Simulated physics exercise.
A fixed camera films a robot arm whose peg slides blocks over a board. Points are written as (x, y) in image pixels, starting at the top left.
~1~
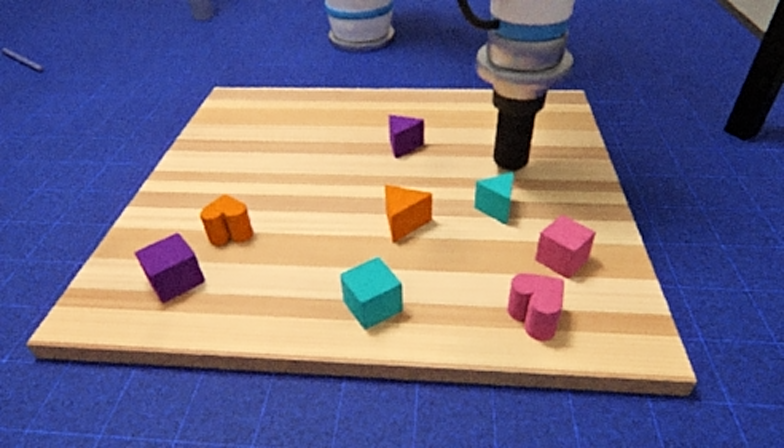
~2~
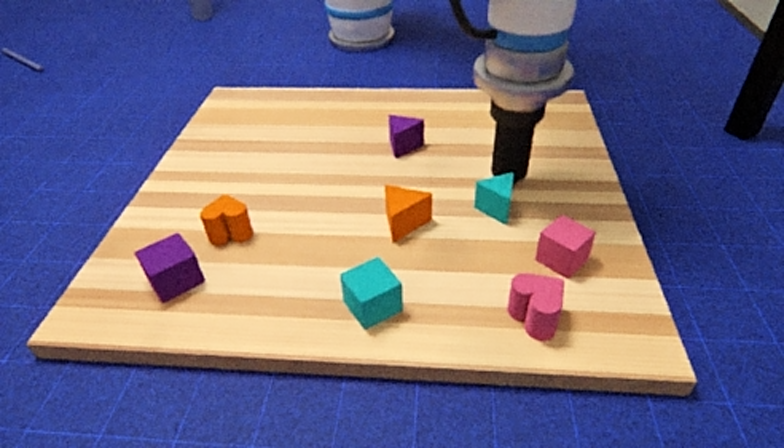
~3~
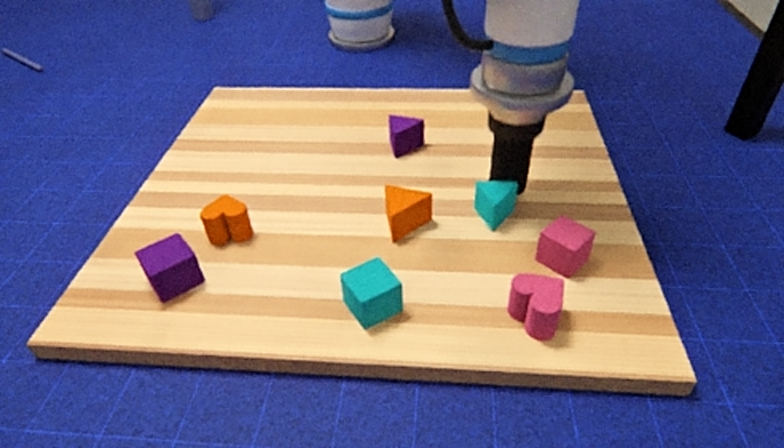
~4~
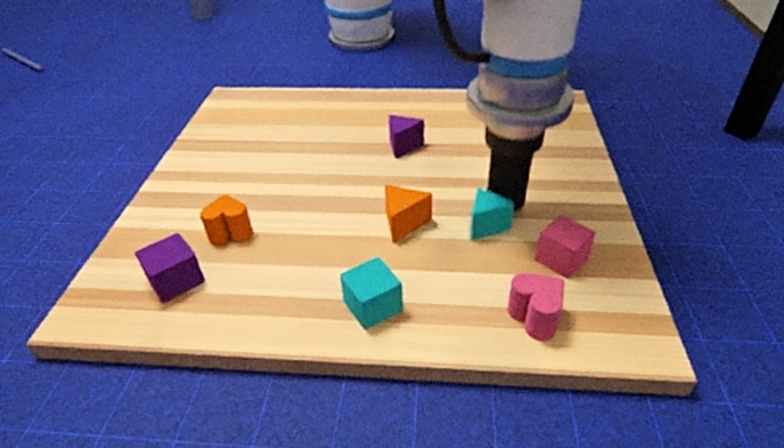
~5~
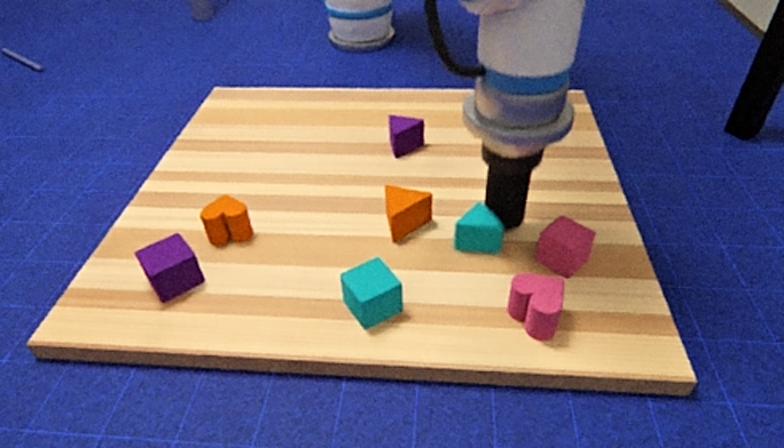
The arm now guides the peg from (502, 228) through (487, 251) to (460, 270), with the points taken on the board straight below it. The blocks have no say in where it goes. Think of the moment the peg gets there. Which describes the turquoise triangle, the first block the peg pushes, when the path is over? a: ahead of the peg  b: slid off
a (ahead of the peg)
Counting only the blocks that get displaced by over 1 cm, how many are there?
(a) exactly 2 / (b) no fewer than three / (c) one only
c
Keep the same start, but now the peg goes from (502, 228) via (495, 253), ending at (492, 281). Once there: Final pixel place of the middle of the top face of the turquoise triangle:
If I read the scene right, the answer is (459, 238).
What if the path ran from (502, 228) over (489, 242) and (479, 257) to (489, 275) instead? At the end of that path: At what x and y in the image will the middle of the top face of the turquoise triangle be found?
The point I'd pick in the picture is (450, 249).
On the path given first. Halfway along, peg (488, 242); turquoise triangle (459, 237).
At the end, peg (460, 261); turquoise triangle (430, 257); pink square unmoved.
